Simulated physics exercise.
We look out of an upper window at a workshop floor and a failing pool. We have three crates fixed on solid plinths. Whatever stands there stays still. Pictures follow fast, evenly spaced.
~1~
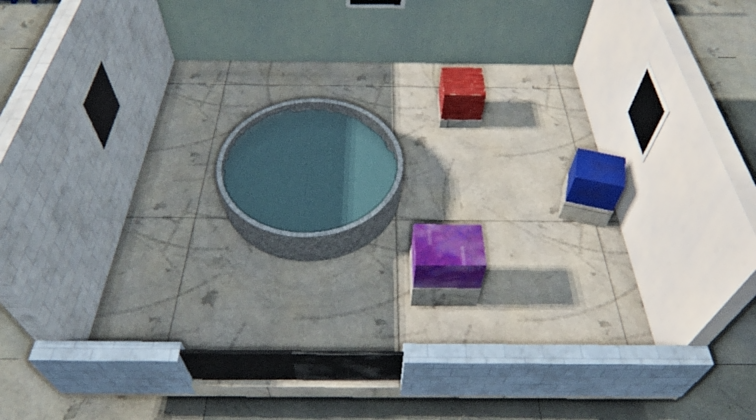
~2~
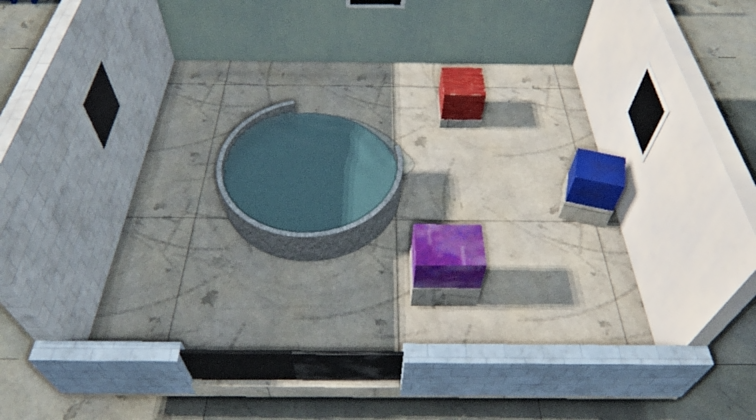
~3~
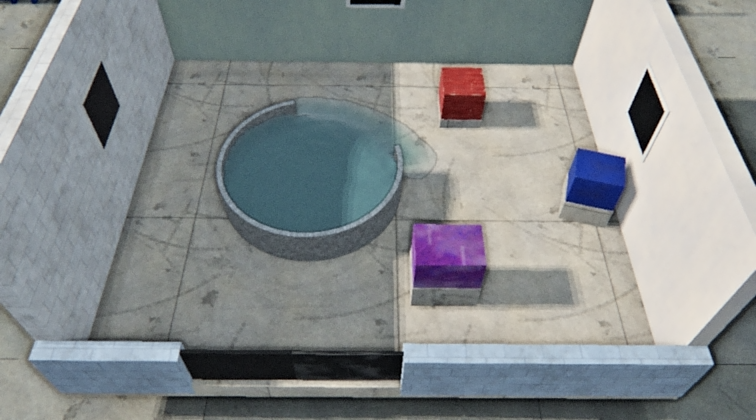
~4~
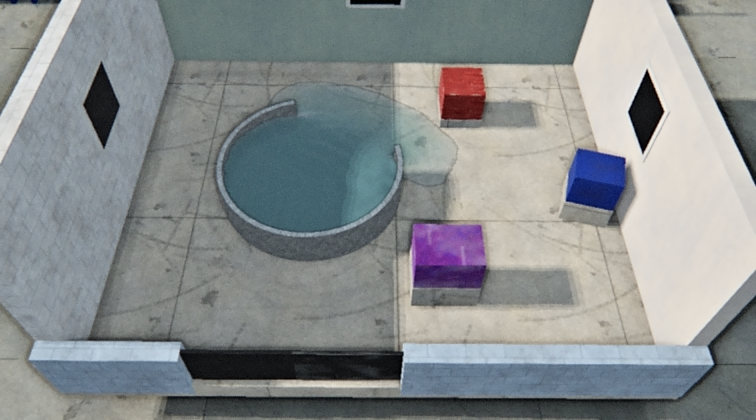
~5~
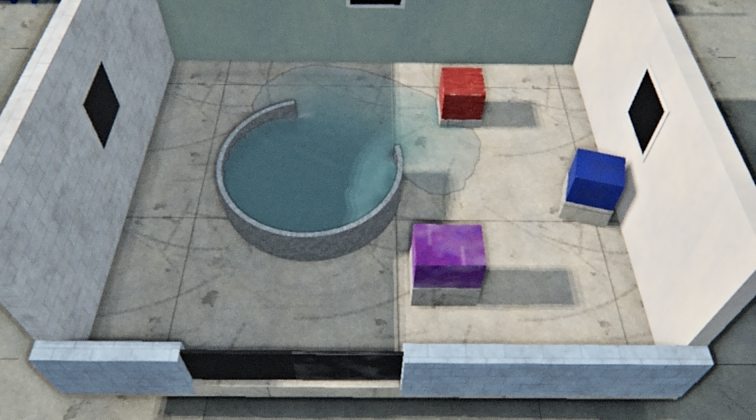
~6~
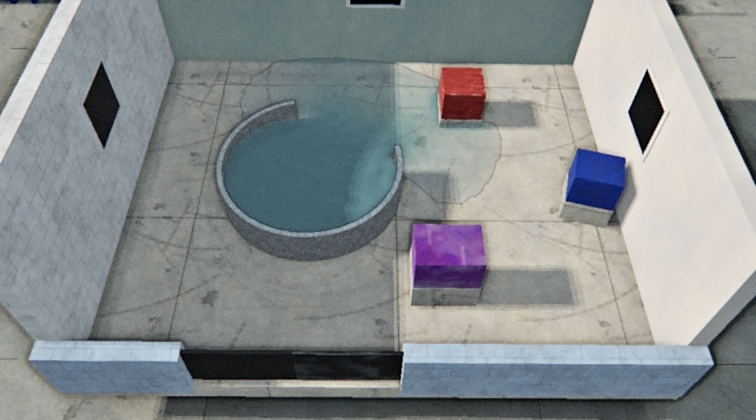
On a workshop floor seen from above, a round tank of water stands whole and still near red, blue and purple blocks. A gap opens in the wall on its far side, and water pours through, spreading in a widening sheet across the floor and around the red block.
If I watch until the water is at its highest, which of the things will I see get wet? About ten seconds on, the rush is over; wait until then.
One by one: Purple crate: Spared. Blue crate: Spared. Red crate: Reached.
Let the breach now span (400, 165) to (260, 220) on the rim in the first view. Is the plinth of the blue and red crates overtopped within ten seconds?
Result: Blue crate not reached, red crate not reached.
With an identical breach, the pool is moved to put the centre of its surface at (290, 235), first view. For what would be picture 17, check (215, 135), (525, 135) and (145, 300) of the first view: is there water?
First unwetted; next drenched; last unwetted.
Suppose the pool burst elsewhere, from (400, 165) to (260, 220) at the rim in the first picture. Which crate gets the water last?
That would be the red one, reached last.
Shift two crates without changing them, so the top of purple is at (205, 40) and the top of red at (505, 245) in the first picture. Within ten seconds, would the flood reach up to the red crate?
The red crate simply stays high and dry.
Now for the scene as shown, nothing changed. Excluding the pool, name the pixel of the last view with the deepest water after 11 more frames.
I'd mark about pixel (400, 85).
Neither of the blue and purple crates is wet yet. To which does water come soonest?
I'd go with the blue one.
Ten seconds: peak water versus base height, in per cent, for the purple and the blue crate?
30 and 70 per cent, roughly.
A moment on, water covers 25 % of the floor; the purple crate not reached, the blue crate not reached, the red crate water round its plinth.
Next, water covers 35 % of the floor; the purple crate not reached, the blue crate water round its plinth, the red crate water round its plinth.
Then, water covers 45 % of the floor; the purple crate not reached, the blue crate water round its plinth, the red crate water round its plinth.
Later, water covers 80 % of the floor; the purple crate water round its plinth, the blue crate water round its plinth, the red crate water round its plinth.
In the end, water covers 100 % of the floor; the purple crate stayed above the water, the blue crate stayed above the water, the red crate was topped.
